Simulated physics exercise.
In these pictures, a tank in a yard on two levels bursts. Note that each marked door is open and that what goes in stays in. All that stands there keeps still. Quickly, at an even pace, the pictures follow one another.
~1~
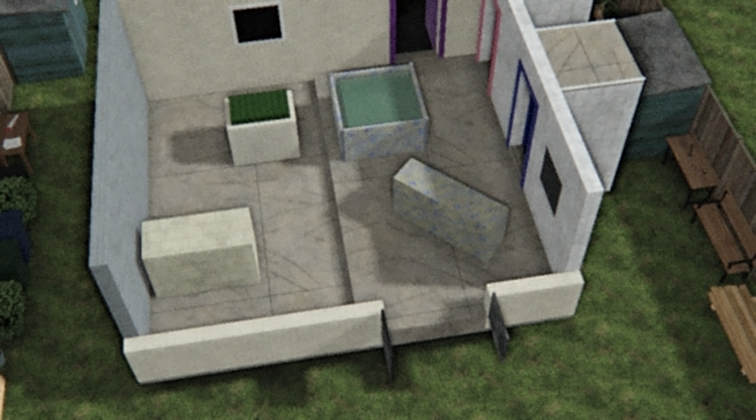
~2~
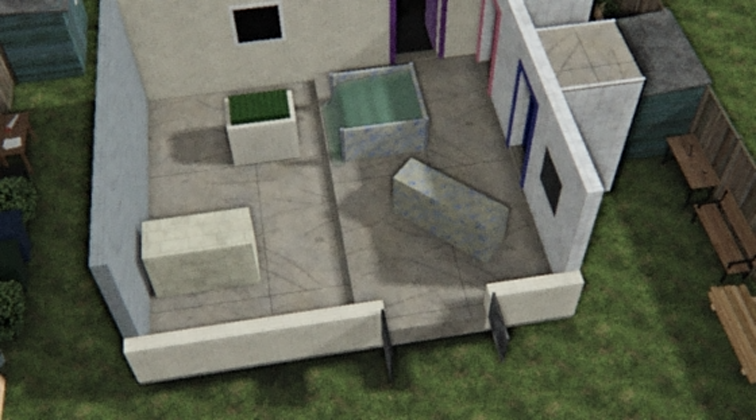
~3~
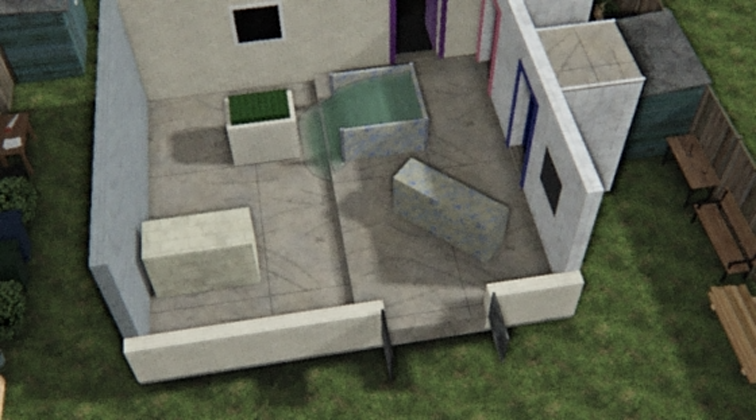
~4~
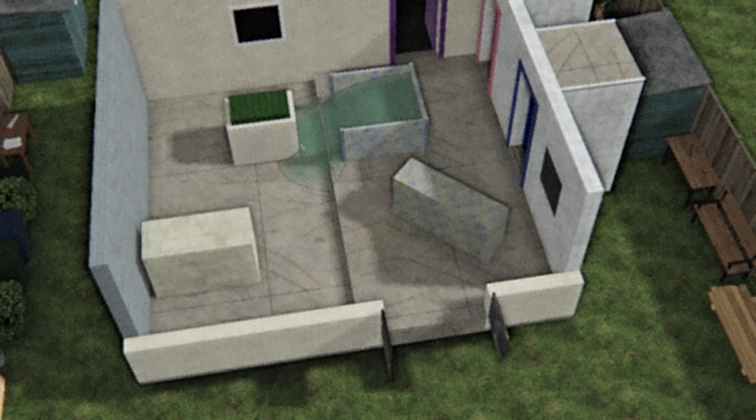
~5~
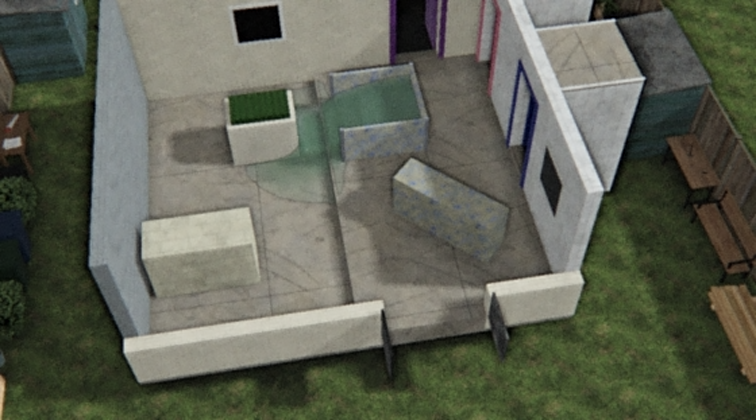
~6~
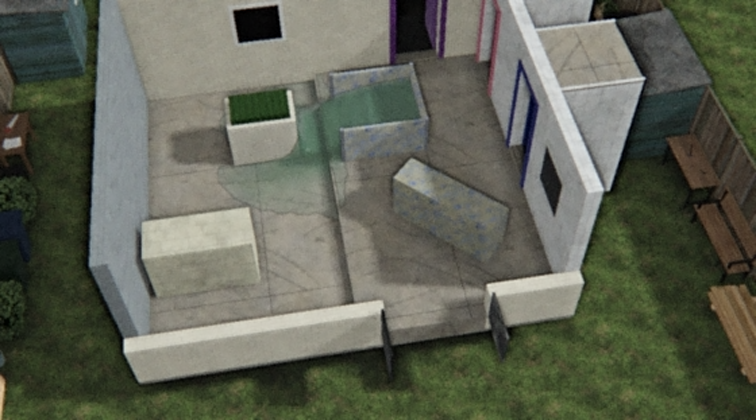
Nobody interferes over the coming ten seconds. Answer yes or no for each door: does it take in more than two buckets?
Pink door: No; blue door: No; purple door: No.
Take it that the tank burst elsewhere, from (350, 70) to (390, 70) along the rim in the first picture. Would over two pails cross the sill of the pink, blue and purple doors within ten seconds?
The pink one tops the mark; the blue one falls short; the purple one tops the mark.
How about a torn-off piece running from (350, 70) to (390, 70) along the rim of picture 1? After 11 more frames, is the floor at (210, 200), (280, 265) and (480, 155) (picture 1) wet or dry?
Bone-dry, bone-dry, bone-dry.
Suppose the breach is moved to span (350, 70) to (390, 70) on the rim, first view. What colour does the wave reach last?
Answer: The blue door.
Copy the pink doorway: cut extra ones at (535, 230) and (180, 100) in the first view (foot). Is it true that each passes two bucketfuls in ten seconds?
Taken in sequence: Not exceeded, then exceeded.
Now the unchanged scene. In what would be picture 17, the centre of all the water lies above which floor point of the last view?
My pick is pixel (275, 162).
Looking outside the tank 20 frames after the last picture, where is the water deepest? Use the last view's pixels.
I'd mark about pixel (150, 196).
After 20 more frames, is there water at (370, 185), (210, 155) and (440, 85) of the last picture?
Result, in order: Unflooded / waterlogged / unflooded.
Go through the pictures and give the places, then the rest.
The first picture shows still water in the water tank at (378, 100).
In the second picture, water pours out at (339, 123) and has run to (342, 164).
In the third picture, water pours out at (339, 124) and has run to (327, 177).
In the fourth picture, water pours out at (339, 125) and has run to a hidden place.
In the fifth picture, the front is at (252, 173), out from the gap at (339, 126).
In the sixth picture, water pours out at (340, 126) and has run to (224, 181).
A moment on, water covers 30 % of the floor; the pink door not reached, the blue door not reached, the purple door not reached.
Next, water covers 45 % of the floor; the pink door not reached, the blue door not reached, the purple door not reached.
Then, water covers 50 % of the floor; the pink door not reached, the blue door not reached, the purple door not reached.
Later, water covers 50 % of the floor; the pink door not reached, the blue door not reached, the purple door not reached.
In the end, water covers 50 % of the floor; the pink door not reached, the blue door not reached, the purple door not reached.
